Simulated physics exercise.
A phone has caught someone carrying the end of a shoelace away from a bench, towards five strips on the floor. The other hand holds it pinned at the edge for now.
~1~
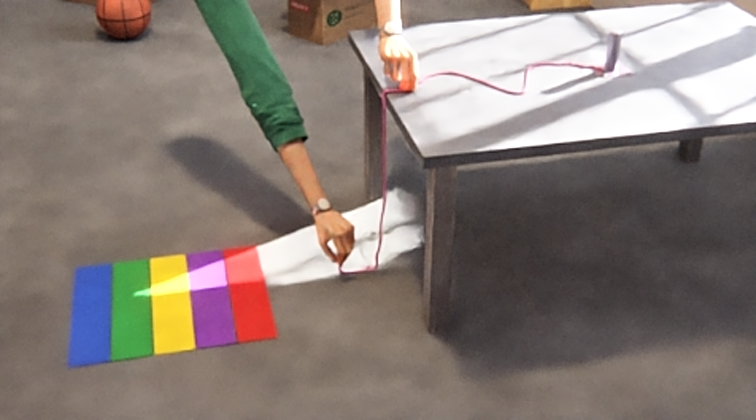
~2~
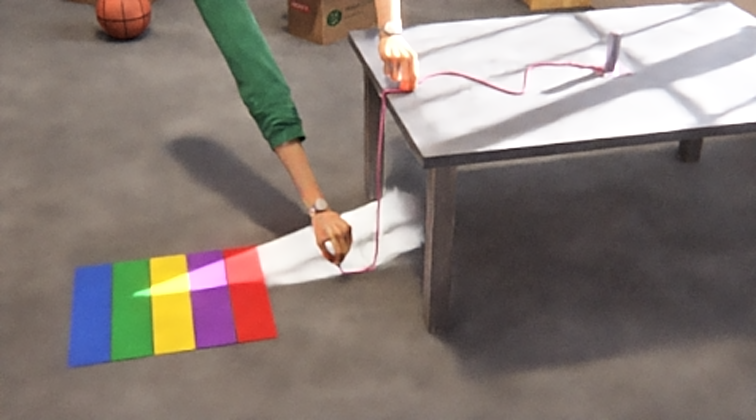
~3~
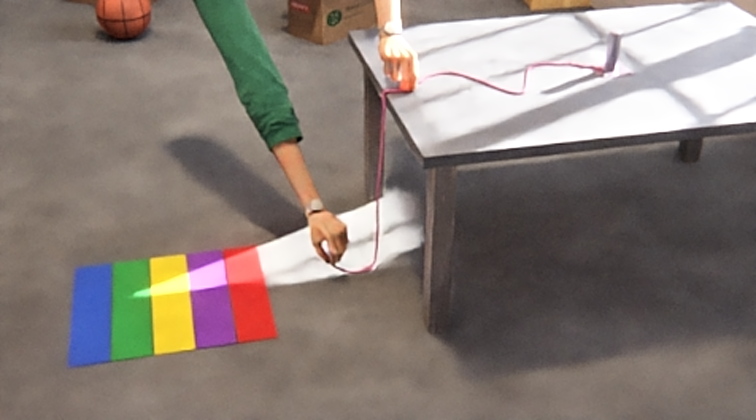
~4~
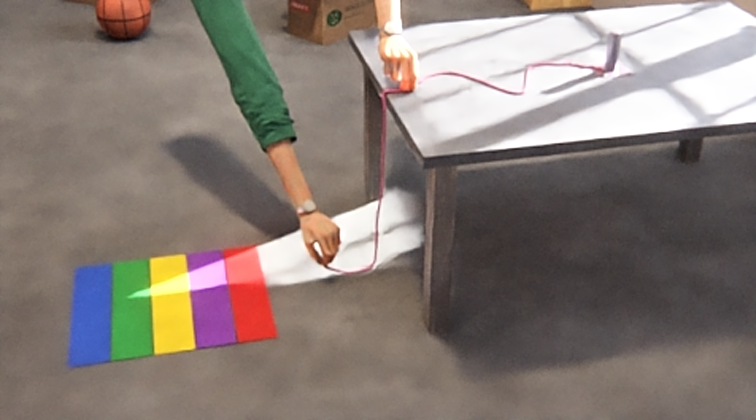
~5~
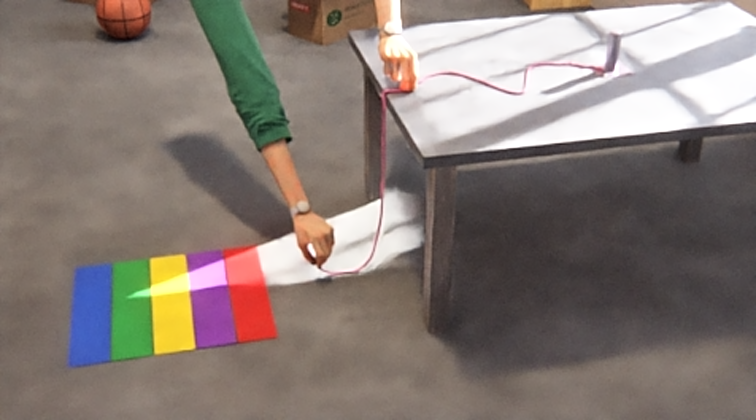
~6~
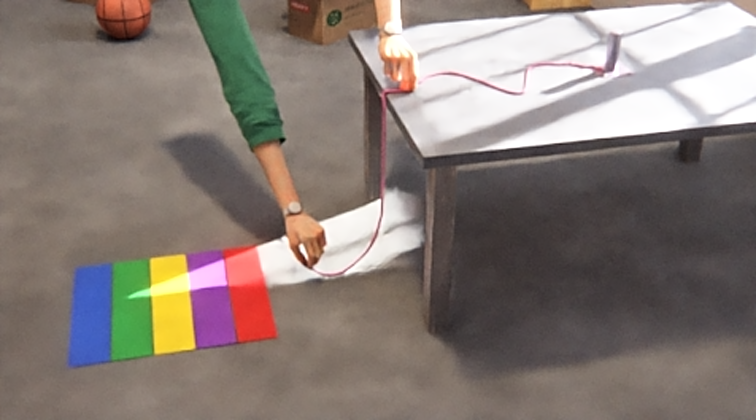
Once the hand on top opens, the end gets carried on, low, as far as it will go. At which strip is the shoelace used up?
At the blue one.
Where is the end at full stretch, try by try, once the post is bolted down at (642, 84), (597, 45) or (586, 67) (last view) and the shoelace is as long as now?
First (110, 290), then (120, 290), then (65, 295).
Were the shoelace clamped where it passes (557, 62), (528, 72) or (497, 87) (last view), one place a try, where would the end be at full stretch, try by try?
Try 1: (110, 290); try 2: (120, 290); try 3: (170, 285).
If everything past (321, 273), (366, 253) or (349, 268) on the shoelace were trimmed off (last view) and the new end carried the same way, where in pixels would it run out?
The pixels are (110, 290), (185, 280) and (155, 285), in the order of the tries.
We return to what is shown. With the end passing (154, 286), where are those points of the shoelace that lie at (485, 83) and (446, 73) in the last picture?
(418, 90) and (381, 108), approximately.
Soon after, end near (154, 286); over yellow.
Then, end near (113, 291); over green.
At full stretch, end near (89, 294); over blue. It gets as far as the blue strip.
